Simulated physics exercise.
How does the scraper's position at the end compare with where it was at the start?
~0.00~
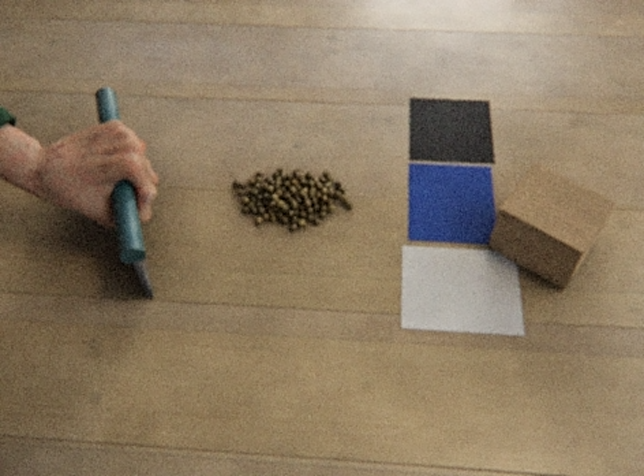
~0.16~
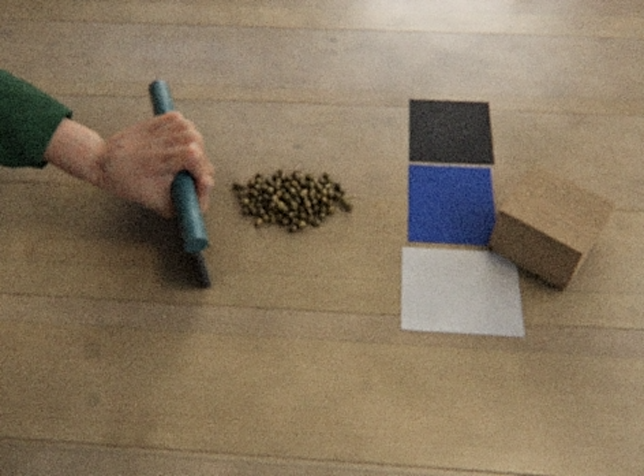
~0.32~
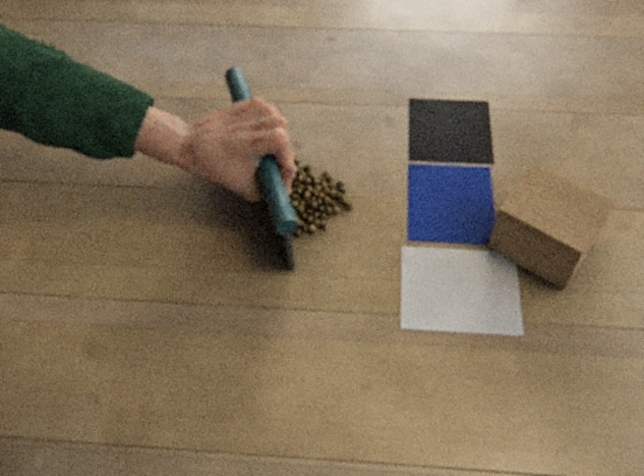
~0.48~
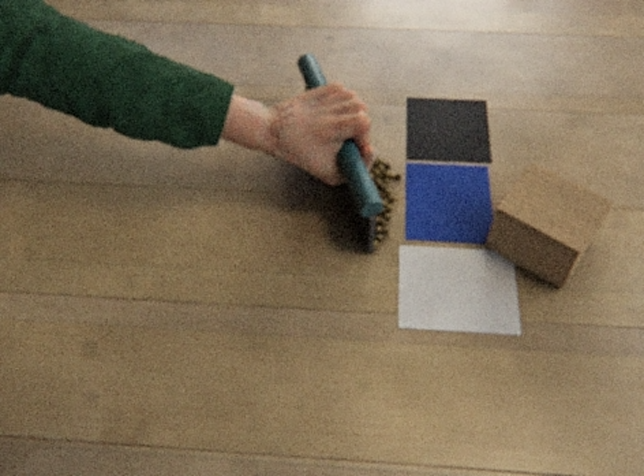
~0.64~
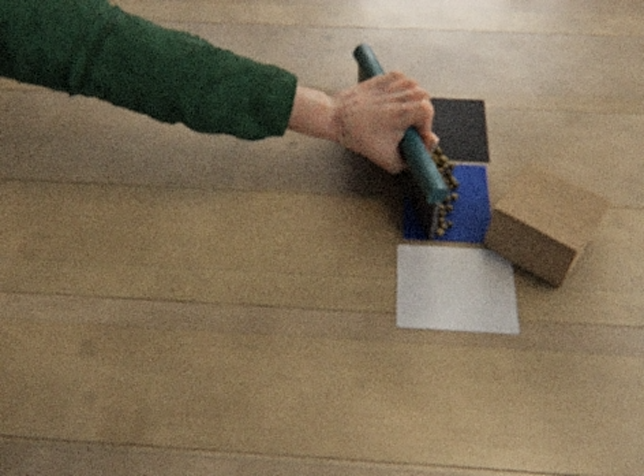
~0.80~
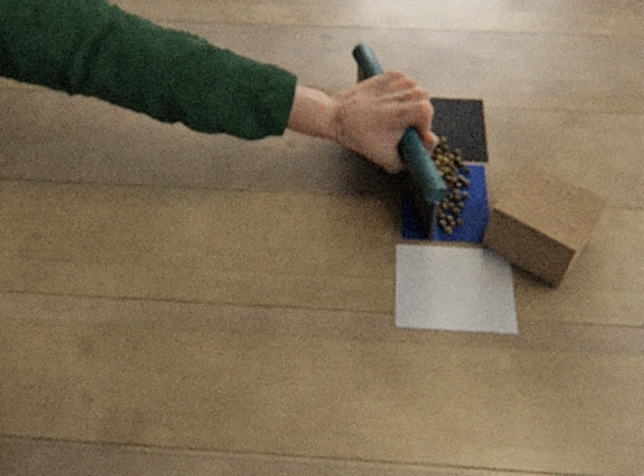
At the start the scraper is at the far left, well clear of the heap of small pieces. By the end it is well to the right and a little farther up, over the blue square.
